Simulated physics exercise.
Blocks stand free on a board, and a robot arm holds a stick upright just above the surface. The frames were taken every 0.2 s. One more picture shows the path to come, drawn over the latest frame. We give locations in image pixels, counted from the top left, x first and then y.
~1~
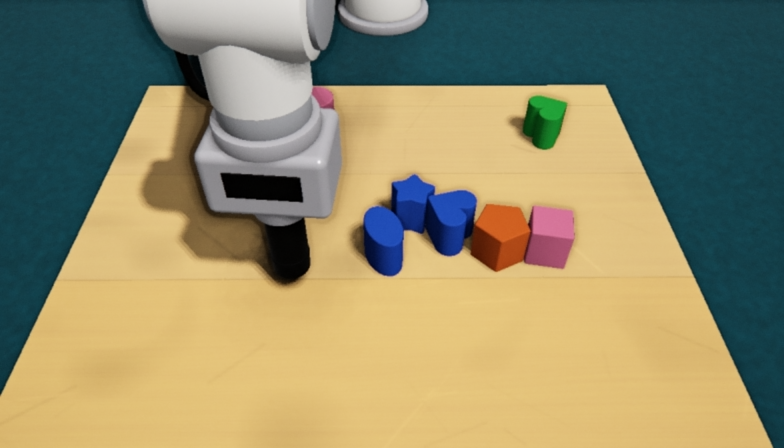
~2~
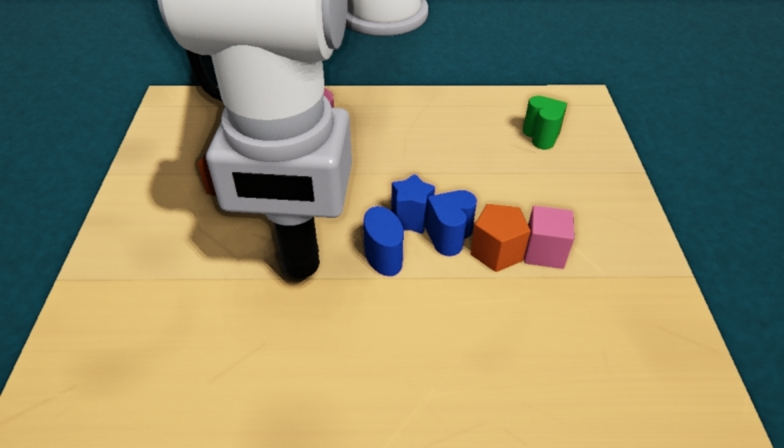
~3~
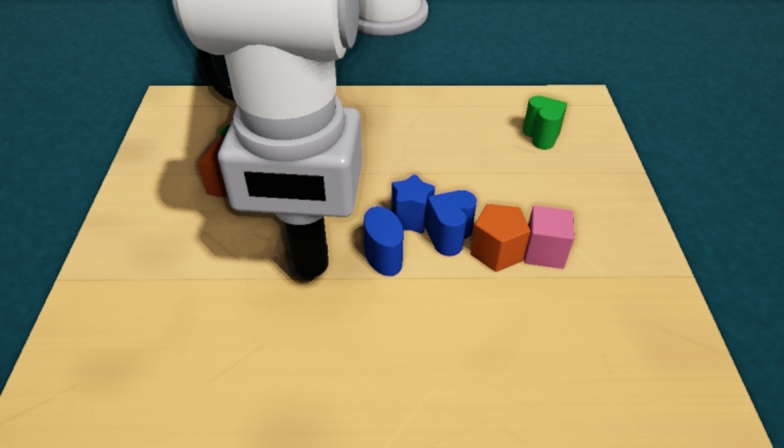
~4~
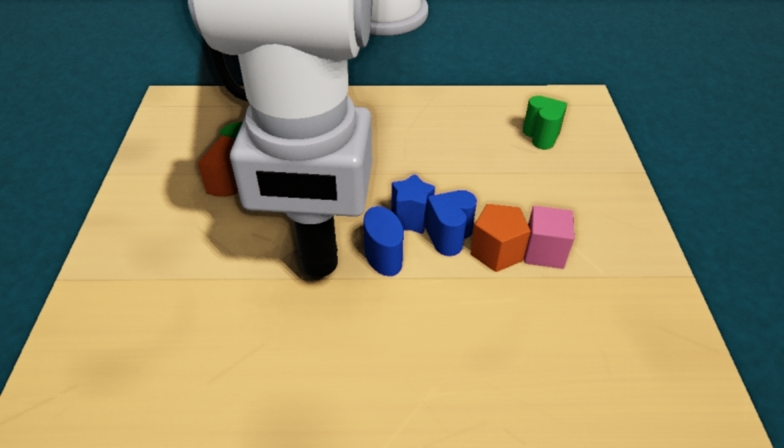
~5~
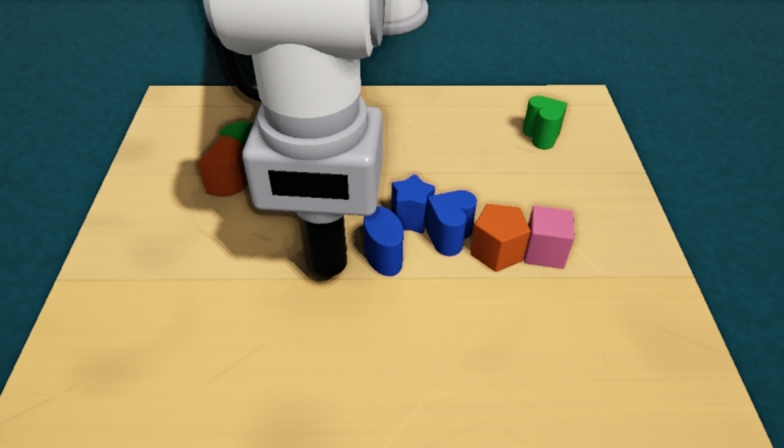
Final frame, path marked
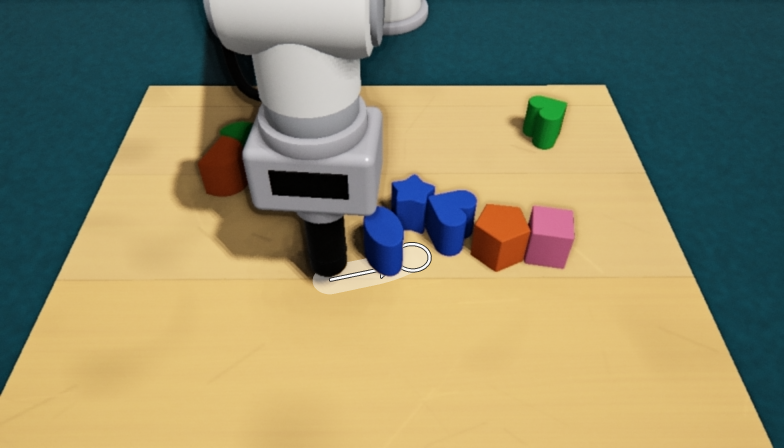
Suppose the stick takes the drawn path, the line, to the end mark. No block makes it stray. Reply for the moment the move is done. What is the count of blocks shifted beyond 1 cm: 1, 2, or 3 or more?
The number is three or more.
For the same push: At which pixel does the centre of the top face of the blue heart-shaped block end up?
The centre of its top face lies at (469, 195).
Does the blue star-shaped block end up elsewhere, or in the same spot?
It is moved from its place.
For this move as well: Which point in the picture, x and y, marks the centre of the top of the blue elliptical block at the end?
Around (422, 201).
The drawn path runs from (331, 280) by way of (374, 271) to (412, 257).
Halfway along, stick at (374, 255); blue elliptical block at (397, 218), turned 20° anticlockwise.
At the end, stick at (413, 241); blue elliptical block at (422, 201), turned 60° anticlockwise; blue star-shaped block at (417, 177); blue heart-shaped block at (469, 195), turned 15° clockwise; orange pentagon not moved.
